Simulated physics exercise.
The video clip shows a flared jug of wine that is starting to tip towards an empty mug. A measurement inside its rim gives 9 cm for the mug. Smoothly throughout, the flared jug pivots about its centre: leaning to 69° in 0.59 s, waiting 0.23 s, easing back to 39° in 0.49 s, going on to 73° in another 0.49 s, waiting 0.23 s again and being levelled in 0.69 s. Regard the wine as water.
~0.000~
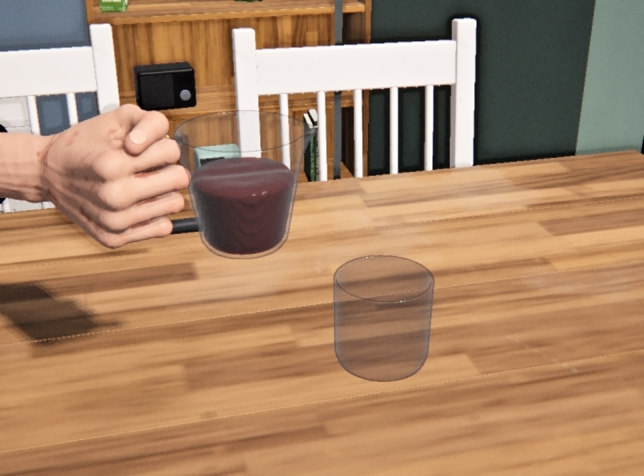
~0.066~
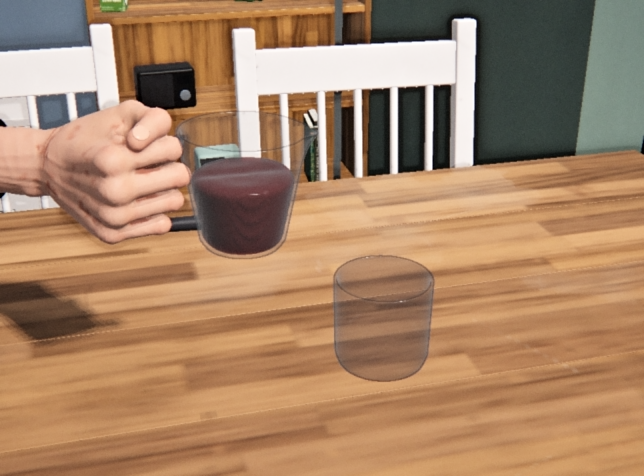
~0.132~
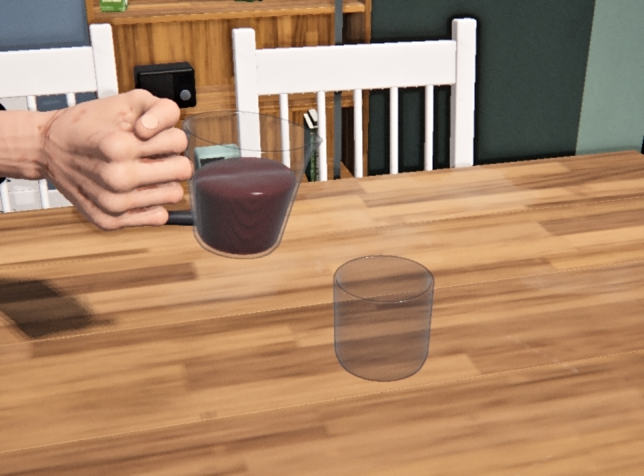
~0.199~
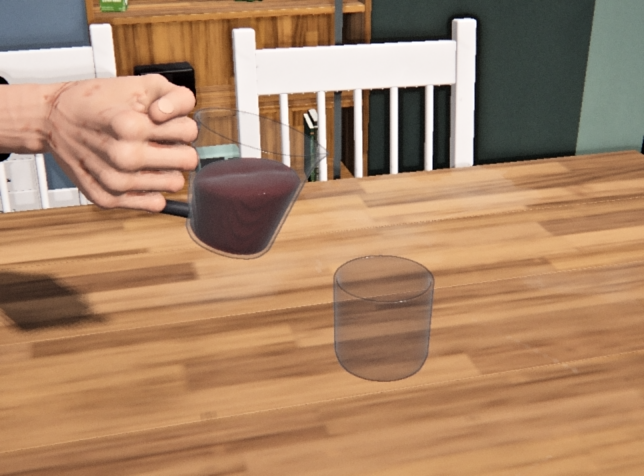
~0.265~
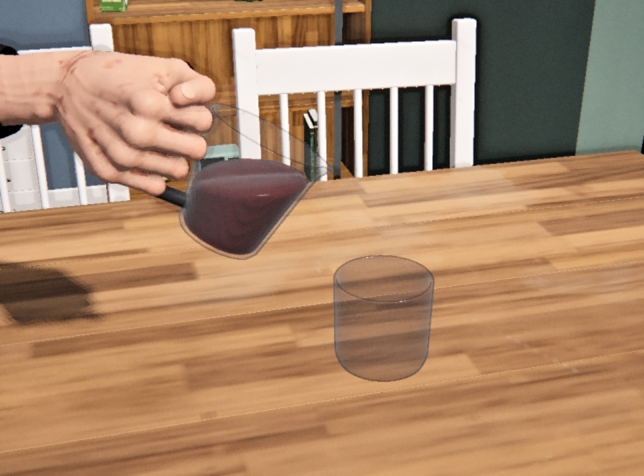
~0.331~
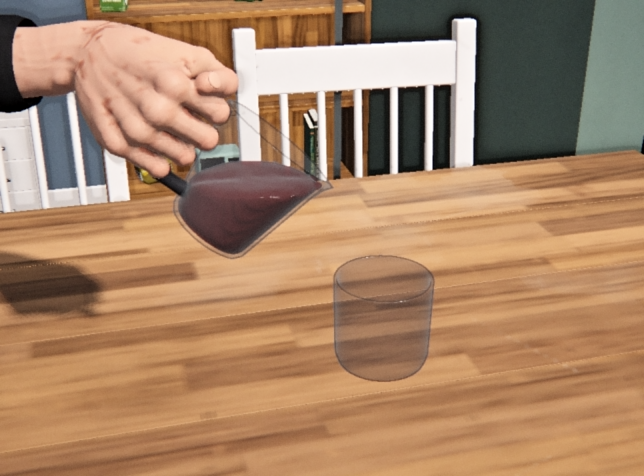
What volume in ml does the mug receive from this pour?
About 235 ml.
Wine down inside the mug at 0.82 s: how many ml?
Contents at that moment: Approx. 130 ml.
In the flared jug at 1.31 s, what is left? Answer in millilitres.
I'd guess around 90 ml at that point.
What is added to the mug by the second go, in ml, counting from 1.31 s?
Around 40 ml.
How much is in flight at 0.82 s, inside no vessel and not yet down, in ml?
Roughly 40 ml at that time.
By 0.82 s the tilt is 69° and the mug has 130 ml, the flared jug 125 ml, and 0 ml is on the table.
By 1.31 s the tilt is 39° and the mug has 195 ml, the flared jug 90 ml, and 5 ml is on the table.
By 2.03 s the tilt is 73° and the mug has 210 ml, the flared jug 60 ml, and 10 ml is on the table.
By 2.52 s the tilt is 14° and the mug has 235 ml, the flared jug 50 ml, and 10 ml is on the table.
At rest the mug has 235 ml, the flared jug 50 ml, and 10 ml is on the table.
